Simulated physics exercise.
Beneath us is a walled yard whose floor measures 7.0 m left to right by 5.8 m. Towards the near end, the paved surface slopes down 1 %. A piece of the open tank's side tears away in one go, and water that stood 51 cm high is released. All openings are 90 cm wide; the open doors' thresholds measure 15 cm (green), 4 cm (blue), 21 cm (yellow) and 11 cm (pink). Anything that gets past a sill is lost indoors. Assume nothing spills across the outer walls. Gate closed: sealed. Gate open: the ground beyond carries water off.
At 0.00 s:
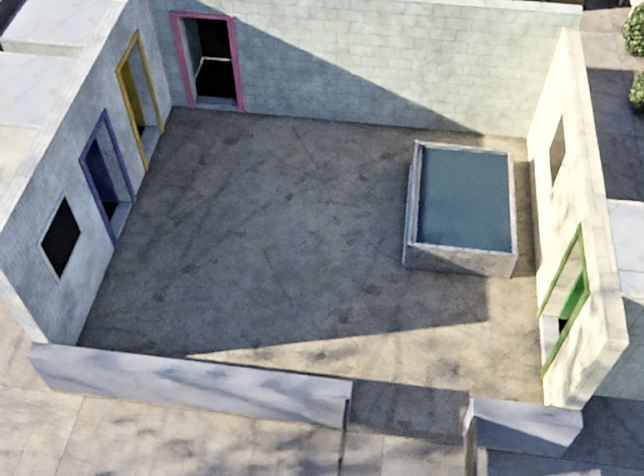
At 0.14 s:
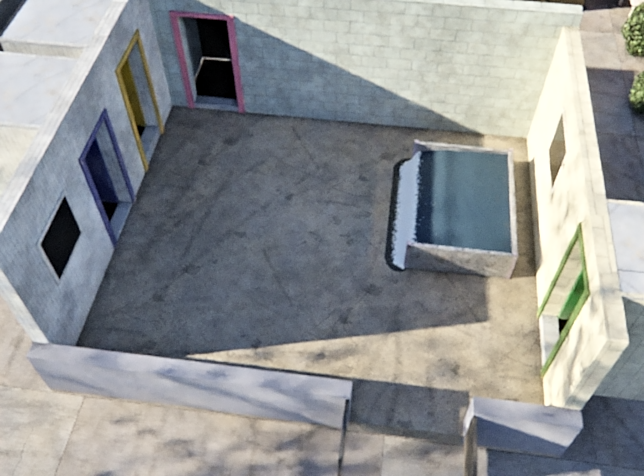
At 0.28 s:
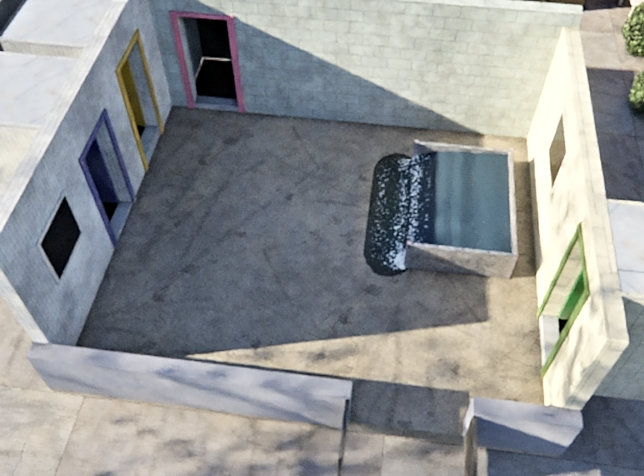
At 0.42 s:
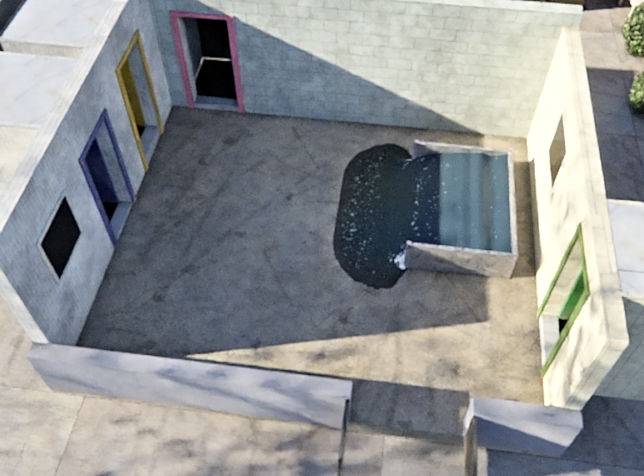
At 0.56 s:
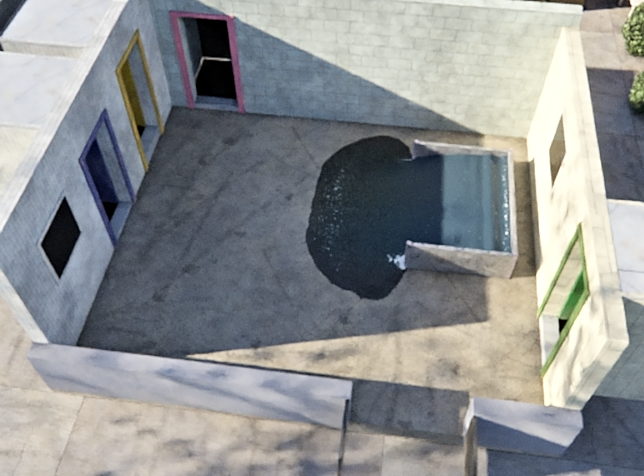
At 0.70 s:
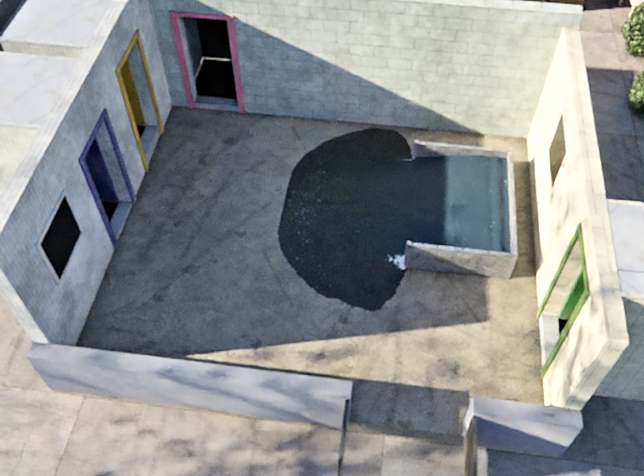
A walled yard with a bare paved floor and pale block walls is seen from high above, a diagonal shadow crossing its back wall. Pink, yellow and blue doorways line the back and left, a green one stands at right, and an open tank of blue-grey water sits right of centre. The tank's left side gives way and water pours out, spreading leftward in a dark, rounded, widening pool while the camera stays still.
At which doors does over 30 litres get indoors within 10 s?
Watch the green door: It will not outstrip the limit; watch the blue door: It will outstrip the limit; watch the yellow door: It will not outstrip the limit; watch the pink door: It will not outstrip the limit.
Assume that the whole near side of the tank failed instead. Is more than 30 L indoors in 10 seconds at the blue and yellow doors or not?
Compared with the limit, blue is lower and yellow is lower.
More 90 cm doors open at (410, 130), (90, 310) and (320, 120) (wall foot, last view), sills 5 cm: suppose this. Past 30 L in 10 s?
Taking them in order, the first gets too little, the second enough and the third too little.
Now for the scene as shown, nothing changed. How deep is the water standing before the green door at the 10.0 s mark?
Roughly 8.5 centimetres.
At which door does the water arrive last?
It would be the green one.
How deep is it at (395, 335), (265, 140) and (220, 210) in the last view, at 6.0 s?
Approximately 0, 7 and 7 centimetres, going through them in turn.
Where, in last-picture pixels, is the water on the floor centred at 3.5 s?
Centre: Roughly (262, 211) px.
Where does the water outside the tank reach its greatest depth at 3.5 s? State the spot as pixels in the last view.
Roughly (72, 358).
After 1.4 s water covers 40 % of the floor and is deepest (20 cm) near (397, 239); green door not reached, blue door not reached, yellow door not reached, pink door not reached.
After 2.2 s water covers 60 % of the floor and is deepest (23 cm) near (143, 181); green door not reached, blue door 12 cm at the sill, 14 L in, yellow door 19 cm at the sill, 0 L in, pink door 5 cm at the sill, 0 L in.
After 3.5 s water covers 70 % of the floor and is deepest (30 cm) near (72, 358); green door not reached, blue door 15 cm at the sill, 108 L in, yellow door 20 cm at the sill, 0 L in, pink door 12 cm at the sill, 1 L in.
After 6.0 s water covers 65 % of the floor and is deepest (14 cm) near (76, 347); green door not reached, blue door 8 cm at the sill, 172 L in, yellow door 7 cm at the sill, 0 L in, pink door 6 cm at the sill, 15 L in.
After 10.0 s water covers 95 % of the floor and is deepest (12 cm) near (536, 428); green door 9 cm at the sill, 0 L in, blue door 5 cm at the sill, 184 L in, yellow door 2 cm at the sill, 0 L in, pink door 1 cm at the sill, 15 L in.
